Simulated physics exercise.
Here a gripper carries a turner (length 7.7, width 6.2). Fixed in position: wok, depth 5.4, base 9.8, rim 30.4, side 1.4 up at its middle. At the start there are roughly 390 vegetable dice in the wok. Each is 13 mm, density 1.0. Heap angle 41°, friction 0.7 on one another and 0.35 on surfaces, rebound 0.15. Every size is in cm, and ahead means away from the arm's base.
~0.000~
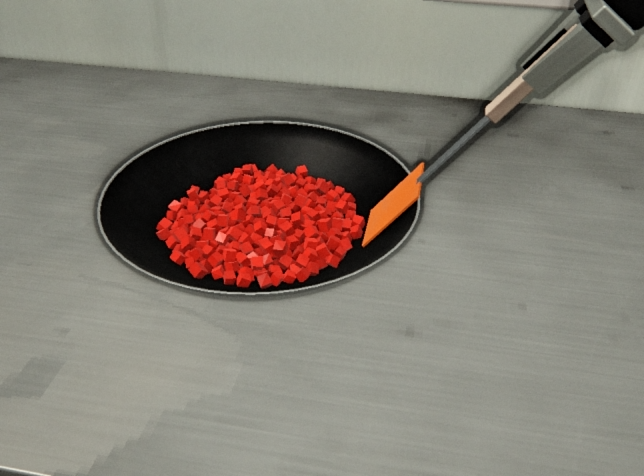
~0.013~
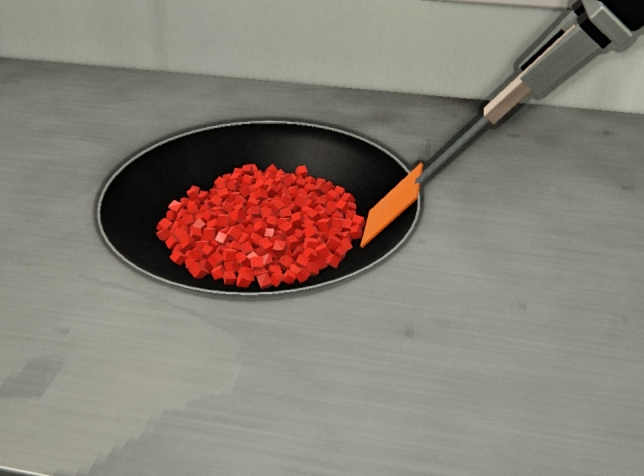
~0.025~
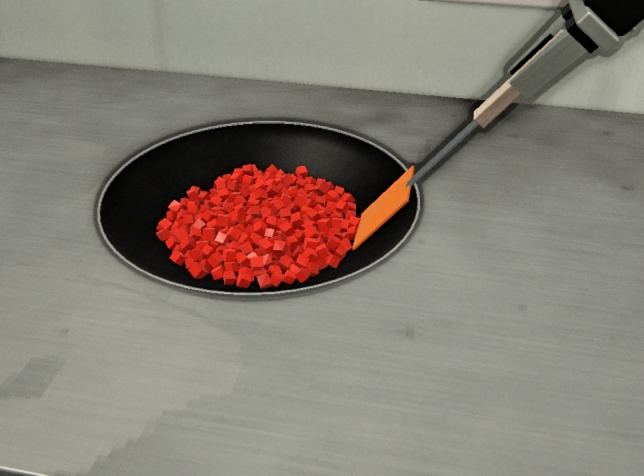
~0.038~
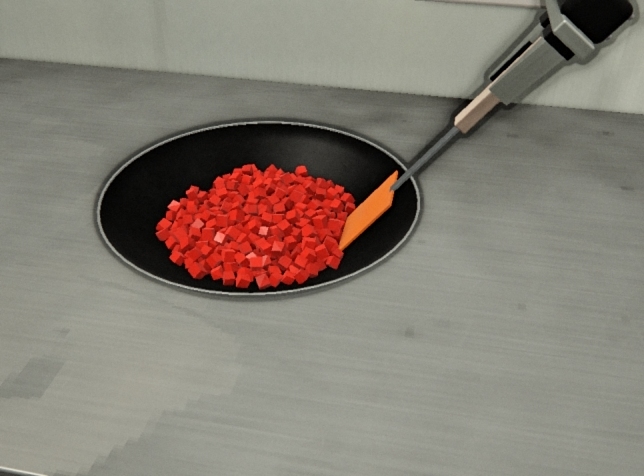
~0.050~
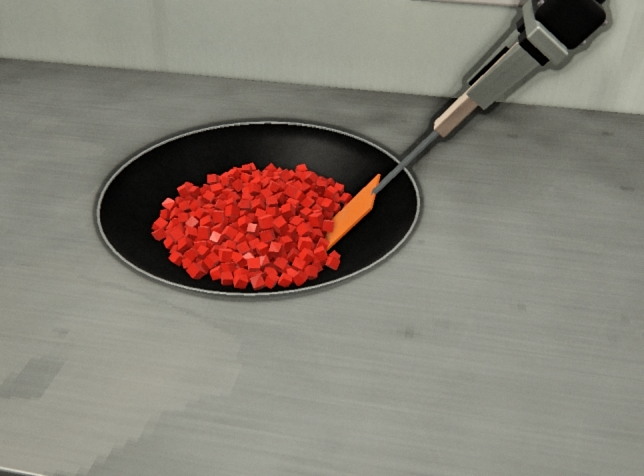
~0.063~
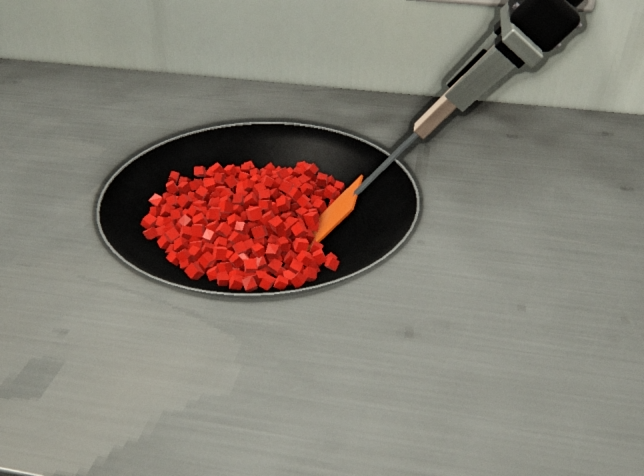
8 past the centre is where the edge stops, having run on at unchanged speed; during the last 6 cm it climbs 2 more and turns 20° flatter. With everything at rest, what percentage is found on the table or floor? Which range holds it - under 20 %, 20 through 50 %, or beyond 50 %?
The range 20 through 50 % holds it.
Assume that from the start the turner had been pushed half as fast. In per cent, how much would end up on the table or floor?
It would be near 15 per cent.
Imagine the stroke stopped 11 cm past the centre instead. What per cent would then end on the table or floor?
That would be something like 35 in a hundred.
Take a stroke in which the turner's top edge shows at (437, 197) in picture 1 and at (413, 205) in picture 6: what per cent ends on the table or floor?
About 5 per cent.
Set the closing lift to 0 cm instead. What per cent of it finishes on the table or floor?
20 %.
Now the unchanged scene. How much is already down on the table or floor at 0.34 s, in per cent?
20 %.
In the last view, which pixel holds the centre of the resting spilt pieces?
Near pixel (39, 200).
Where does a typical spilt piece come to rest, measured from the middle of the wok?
I reckon close to 26 centimetres.
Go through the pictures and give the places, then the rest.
Turner top edge at (421, 179), sloping 53°; upper third of the load around (261, 215), from x 165 to 360, top at y 170; 389 in the wok, in the first frame.
Turner top edge at (419, 180), sloping 53°; upper third of the load around (261, 215), from x 165 to 360, top at y 170, in the second frame.
Turner top edge at (411, 183), sloping 53°; upper third of the load around (261, 216), from x 165 to 355, top at y 170, in the third frame.
Turner top edge at (394, 187), sloping 53°; upper third of the load around (261, 214), from x 165 to 350, top at y 170, in the fourth frame.
Turner top edge at (376, 191), sloping 53°; upper third of the load around (259, 207), from x 160 to 345, top at y 170, in the fifth frame.
Turner top edge at (358, 192), sloping 53°; upper third of the load around (249, 203), from x 150 to 345, top at y 165; 389 in the wok, in the sixth frame.
By 0.09 s, sloping 53°, highest piece 8 above the table; 389 in the wok.
By 0.12 s, sloping 48°, highest piece 10 above the table; 387 in the wok, 2 on the blade or in flight.
By 0.34 s, sloping 33°, highest piece 7 above the table; 284 in the wok, 86 on the table or floor, 19 on the blade or in flight.
By 1.39 s, sloping 33°, highest piece 6 above the table; 283 in the wok, 106 on the table or floor.
Final count, 283 in the wok, 106 on the table or floor. That is 27 % on the table or floor.
